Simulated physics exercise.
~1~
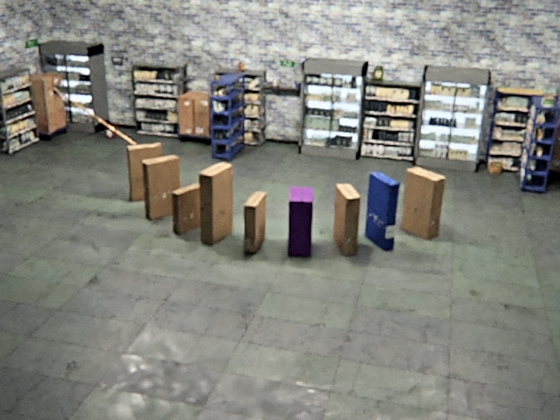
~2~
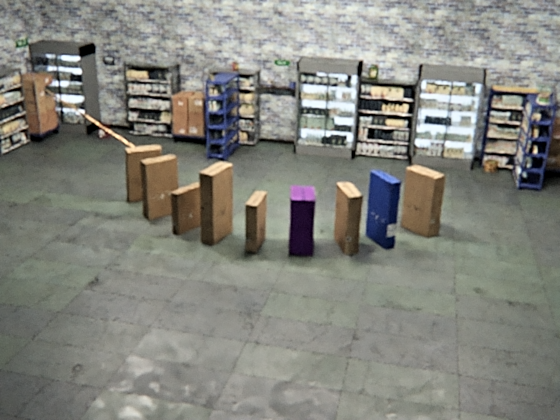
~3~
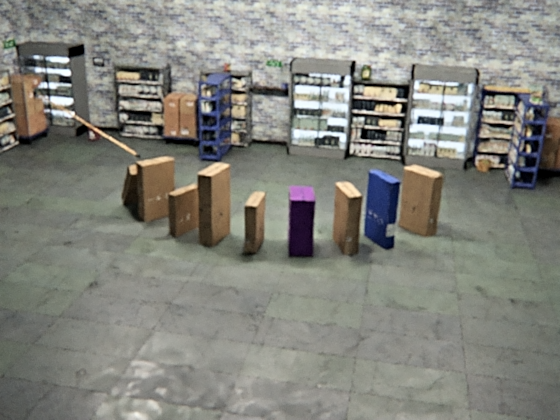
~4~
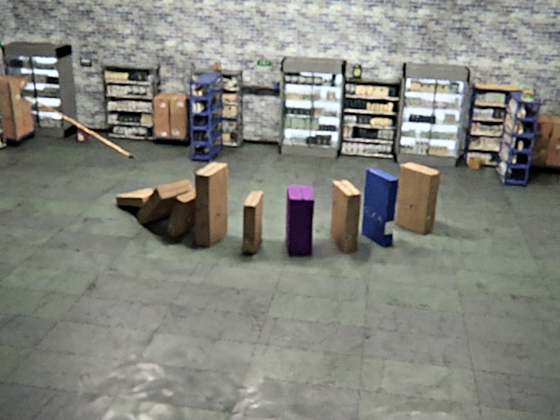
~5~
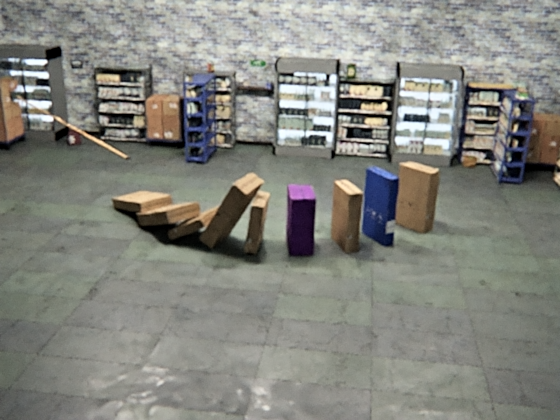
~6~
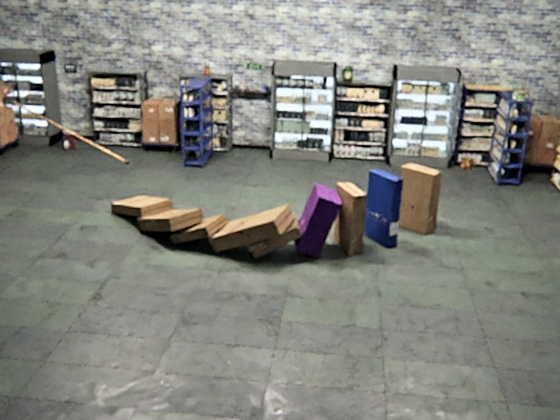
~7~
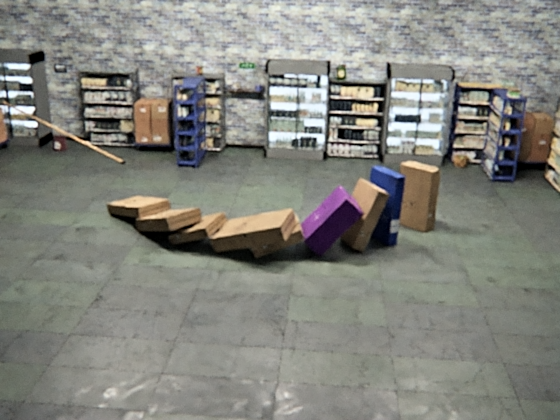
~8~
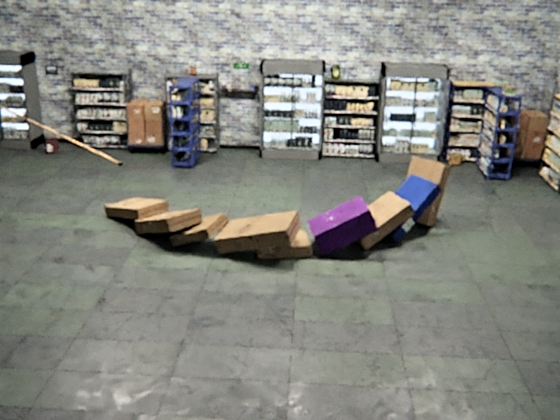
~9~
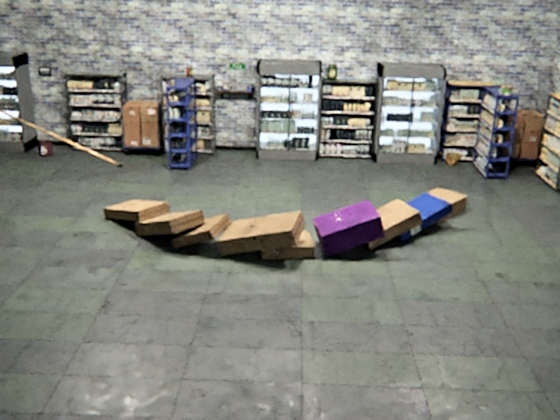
Nine upright cartons in a curved row toppling one after another from left to right, purple and blue included, until all lie fallen.
